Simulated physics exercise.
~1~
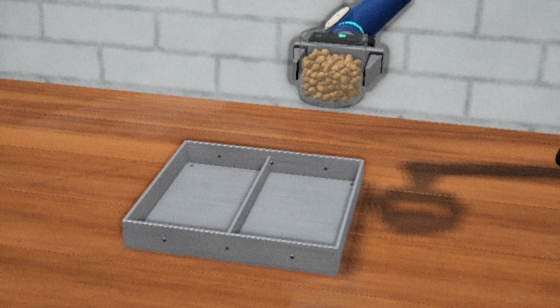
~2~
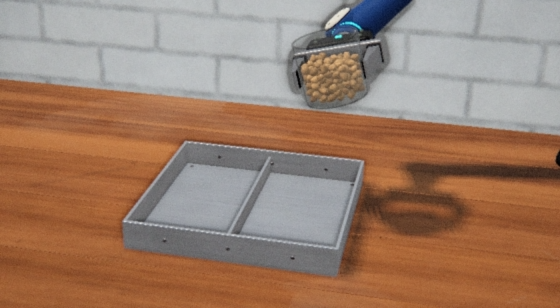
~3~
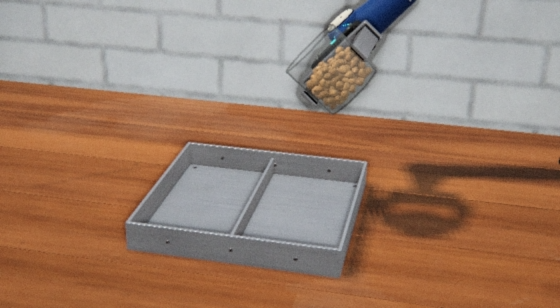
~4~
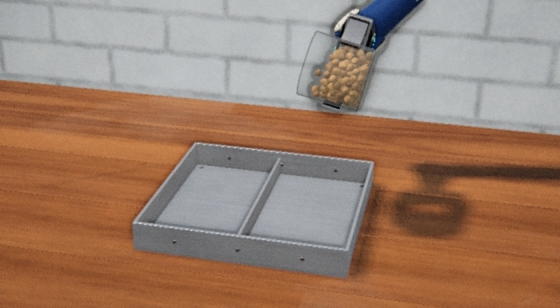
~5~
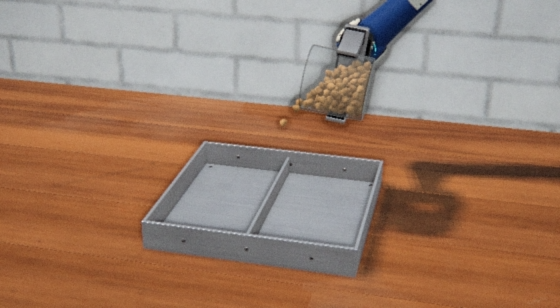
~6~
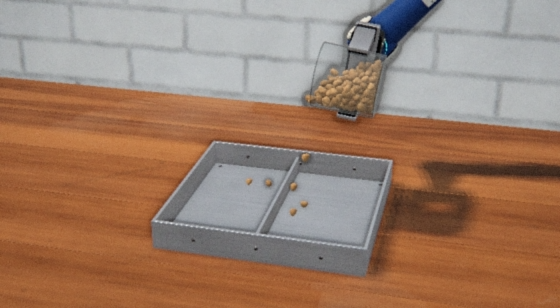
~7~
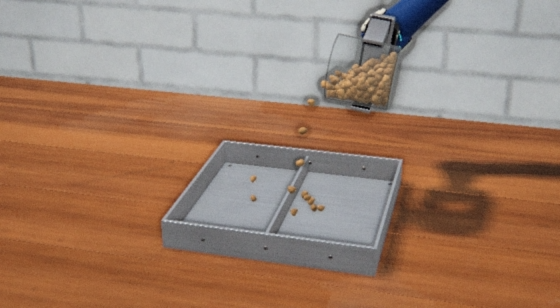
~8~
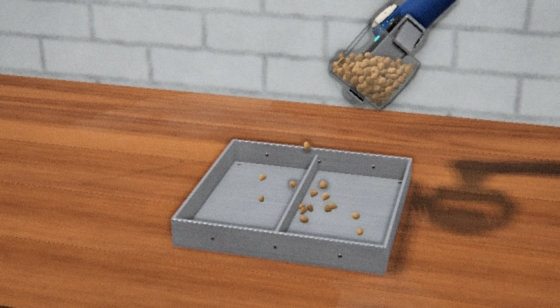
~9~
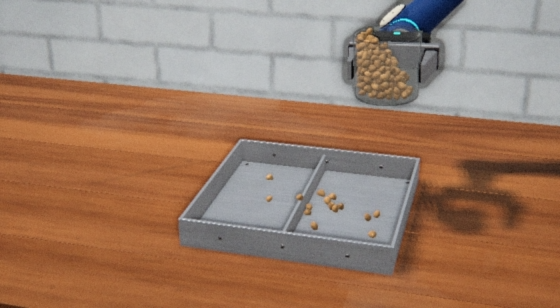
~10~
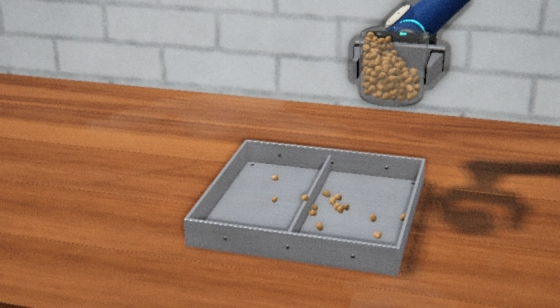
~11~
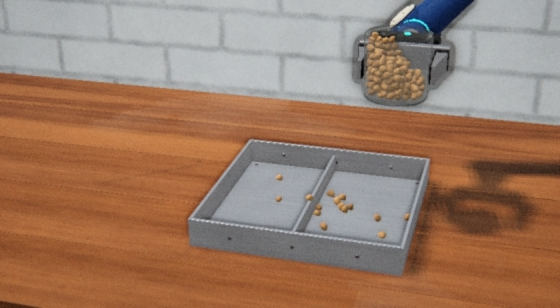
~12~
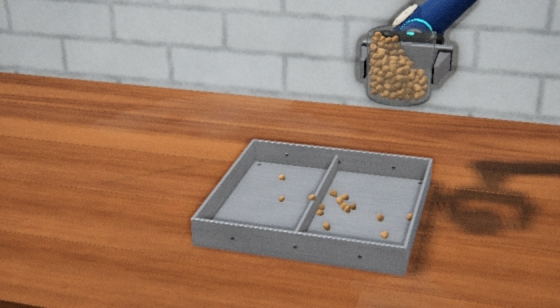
A robot arm tips a clear beaker, spills some beans into a divided tray, then straightens it.
